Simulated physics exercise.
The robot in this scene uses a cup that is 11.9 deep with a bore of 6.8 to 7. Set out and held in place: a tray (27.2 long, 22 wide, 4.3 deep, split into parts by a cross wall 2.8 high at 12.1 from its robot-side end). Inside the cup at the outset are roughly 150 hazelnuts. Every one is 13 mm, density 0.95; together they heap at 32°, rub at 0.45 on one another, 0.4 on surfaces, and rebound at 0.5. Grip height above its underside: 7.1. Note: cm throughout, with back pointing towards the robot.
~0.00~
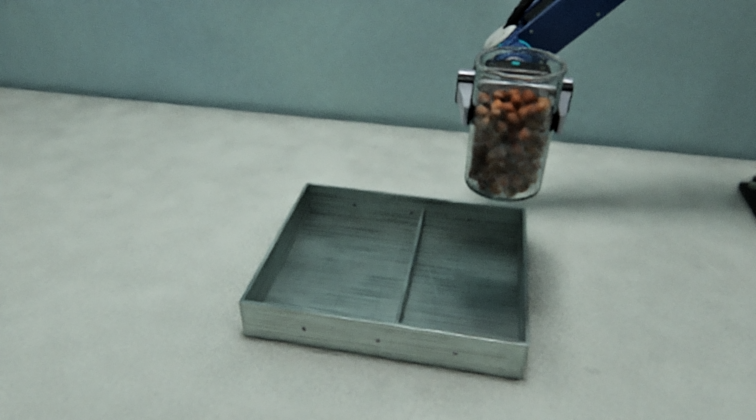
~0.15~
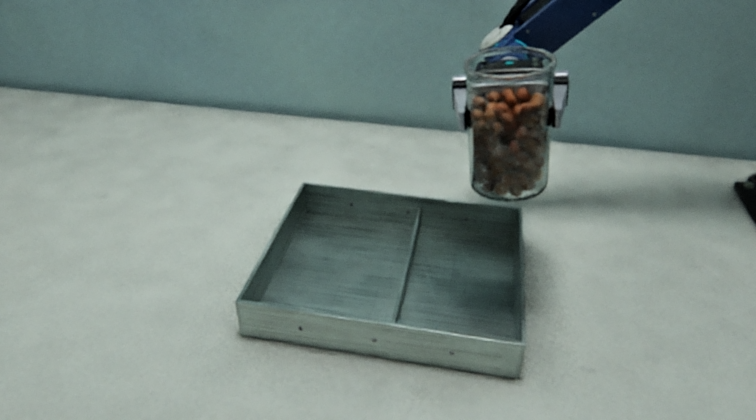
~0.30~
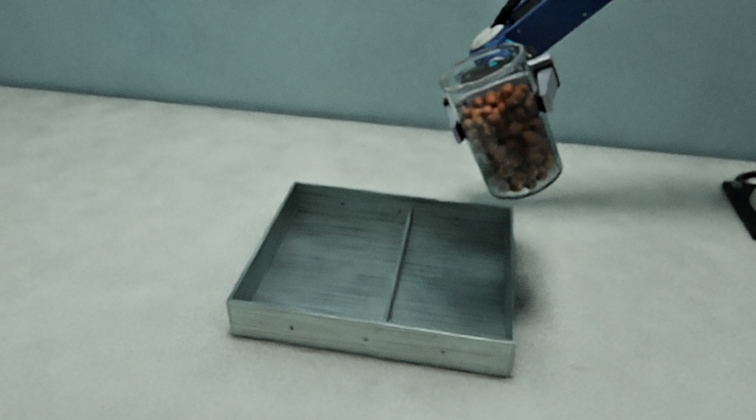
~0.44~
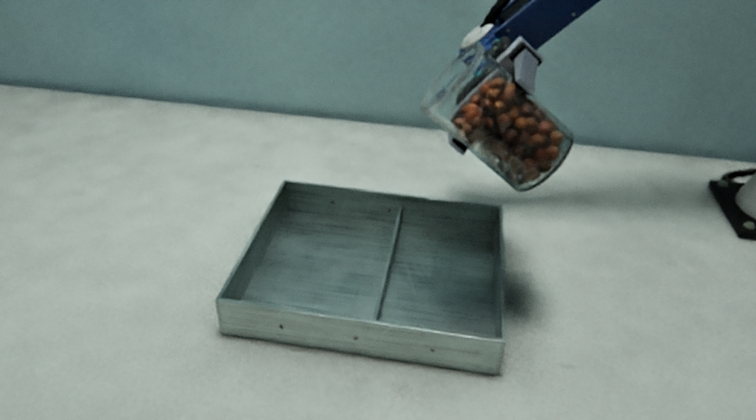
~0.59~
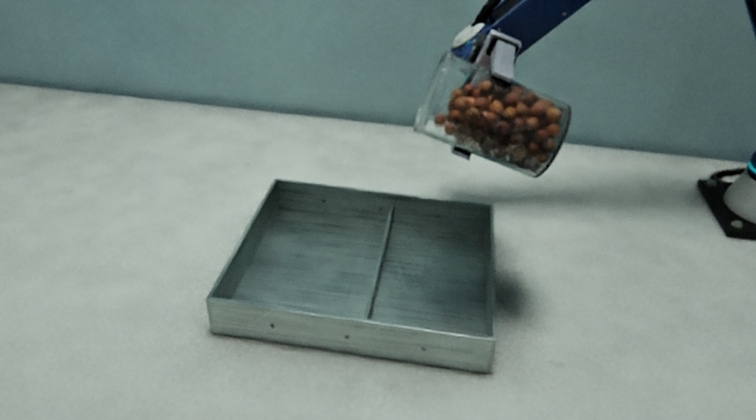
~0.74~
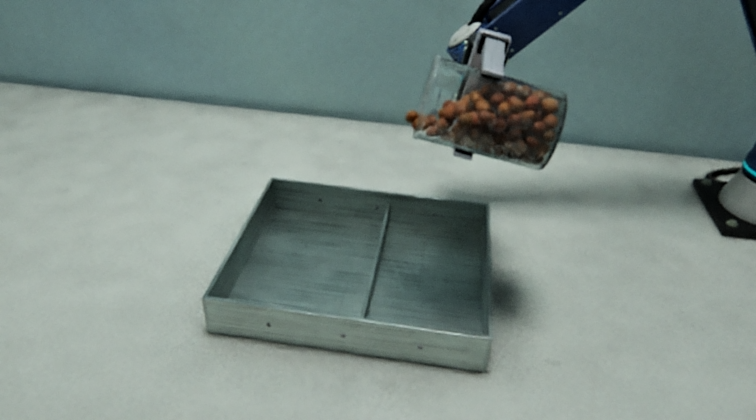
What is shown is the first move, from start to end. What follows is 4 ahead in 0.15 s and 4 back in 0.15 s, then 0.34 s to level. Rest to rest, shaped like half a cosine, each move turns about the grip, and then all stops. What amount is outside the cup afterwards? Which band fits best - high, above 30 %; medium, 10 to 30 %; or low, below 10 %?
Medium, 10 to 30 %.
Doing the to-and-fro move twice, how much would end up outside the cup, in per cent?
In that case it would be roughly 35 per cent.
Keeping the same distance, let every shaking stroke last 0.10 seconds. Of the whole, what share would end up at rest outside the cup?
Estimate for that case: 35 %.
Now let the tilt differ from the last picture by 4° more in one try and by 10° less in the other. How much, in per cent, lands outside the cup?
Roughly 25 and 5 percent.
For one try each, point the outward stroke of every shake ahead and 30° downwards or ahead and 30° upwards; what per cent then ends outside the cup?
It comes to around 5 per cent on the first try and around 20 per cent on the second.
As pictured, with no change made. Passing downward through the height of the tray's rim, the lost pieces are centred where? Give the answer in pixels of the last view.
I'd say somewhere around (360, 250).
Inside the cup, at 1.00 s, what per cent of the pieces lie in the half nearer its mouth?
Mouth half share: Roughly 55 %.
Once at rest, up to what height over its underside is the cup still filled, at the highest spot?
It reaches close to 9.0 cm in the end.
After 1.00 s, tilted 80° forward, highest piece 24 above the table; 139 in the cup, 1 in the far-side part, 7 in flight or on a rim.
After 1.25 s, tilted 25° forward, highest piece 25 above the table; 123 in the cup, 15 in the far-side part, 6 in the robot-side part, 3 in flight or on a rim.
After 1.58 s, level, highest piece 24 above the table; 123 in the cup, 17 in the far-side part, 7 in the robot-side part.
After 2.63 s, level, highest piece 23 above the table; 123 in the cup, 17 in the far-side part, 7 in the robot-side part.
In the end, 123 in the cup, 17 in the far-side part, 7 in the robot-side part. That is 16 % outside the cup.
